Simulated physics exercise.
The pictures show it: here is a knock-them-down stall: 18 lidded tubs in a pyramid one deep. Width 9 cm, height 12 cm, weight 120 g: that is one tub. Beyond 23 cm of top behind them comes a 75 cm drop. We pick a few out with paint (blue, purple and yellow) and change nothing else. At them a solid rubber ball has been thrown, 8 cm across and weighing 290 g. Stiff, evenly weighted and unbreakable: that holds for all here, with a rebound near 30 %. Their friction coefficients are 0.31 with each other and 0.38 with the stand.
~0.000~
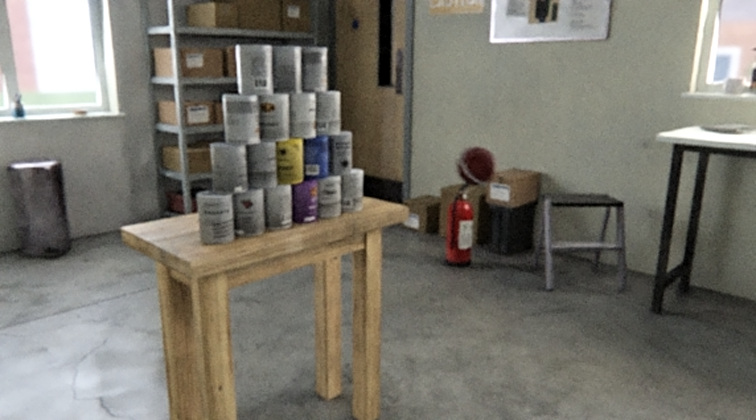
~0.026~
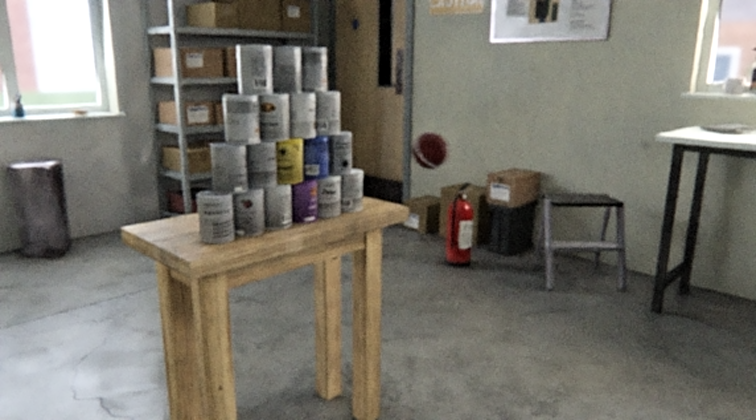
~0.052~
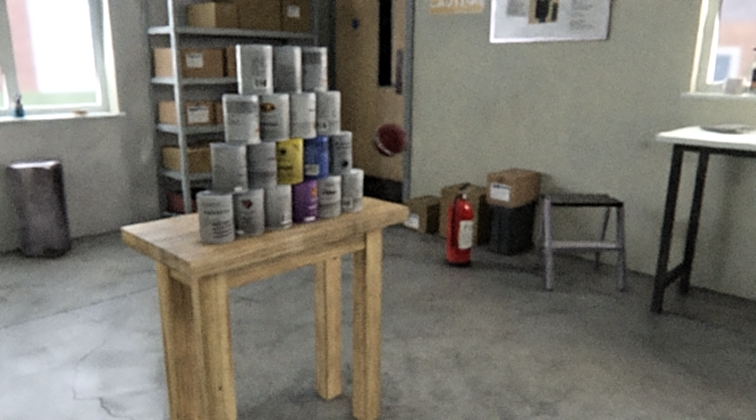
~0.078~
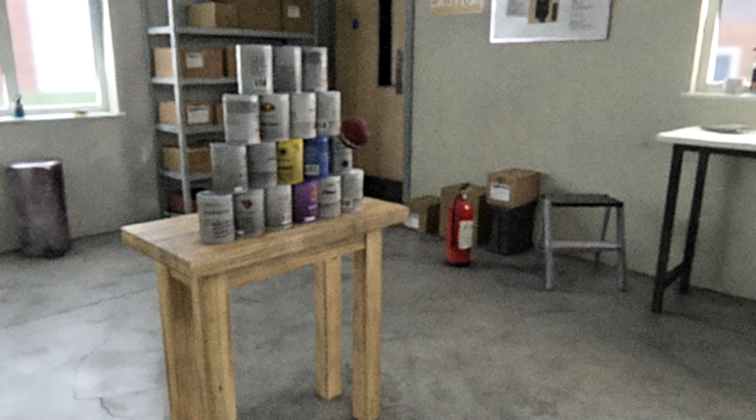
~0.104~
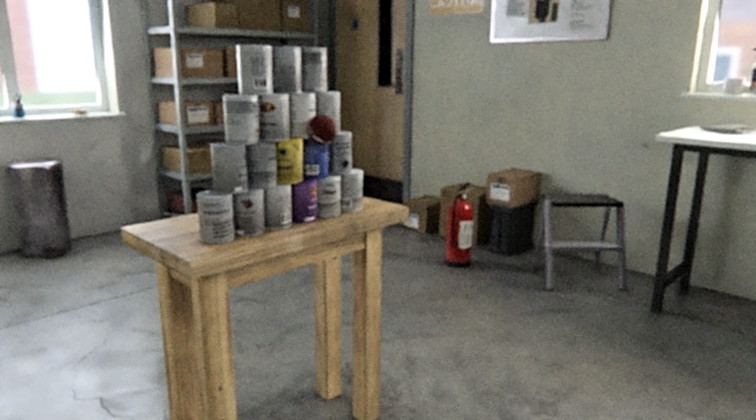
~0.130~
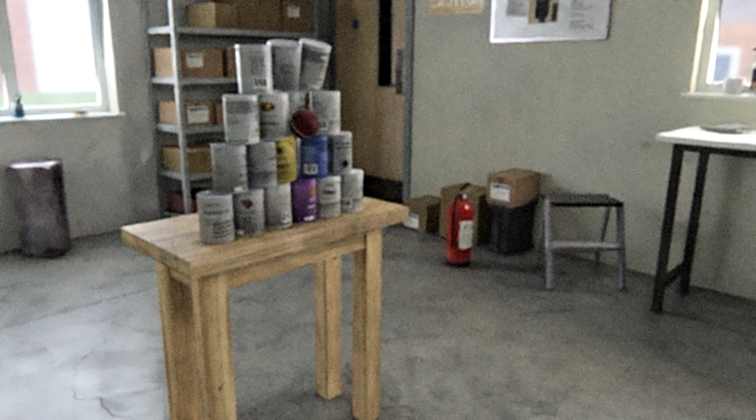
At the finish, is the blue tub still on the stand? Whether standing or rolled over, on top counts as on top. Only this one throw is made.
Yes.
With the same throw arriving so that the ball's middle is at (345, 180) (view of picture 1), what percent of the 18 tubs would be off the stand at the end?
With that change, 20 in a hundred.
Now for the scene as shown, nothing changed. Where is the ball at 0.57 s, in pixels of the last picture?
At about (234, 245).
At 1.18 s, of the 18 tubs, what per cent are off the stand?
30 %.
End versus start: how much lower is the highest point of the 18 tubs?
Something like 12 cm, give or take.
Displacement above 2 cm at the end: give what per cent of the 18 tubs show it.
Displaced: 40 %.
After 0.57 s, ball still moving; 2 of the 18 tubs off the stand; blue tub unmoved; yellow tub 55° from how it stood, 78 cm lower.
After 1.18 s, ball still moving; 5 of the 18 tubs off the stand; blue tub unmoved; yellow tub on its side.
In the end (1.7 s), ball rolling away; 5 of the 18 tubs off the stand; blue tub unmoved; yellow tub on its side; purple tub unmoved. From the last view, middles, blue tub near (311, 156).
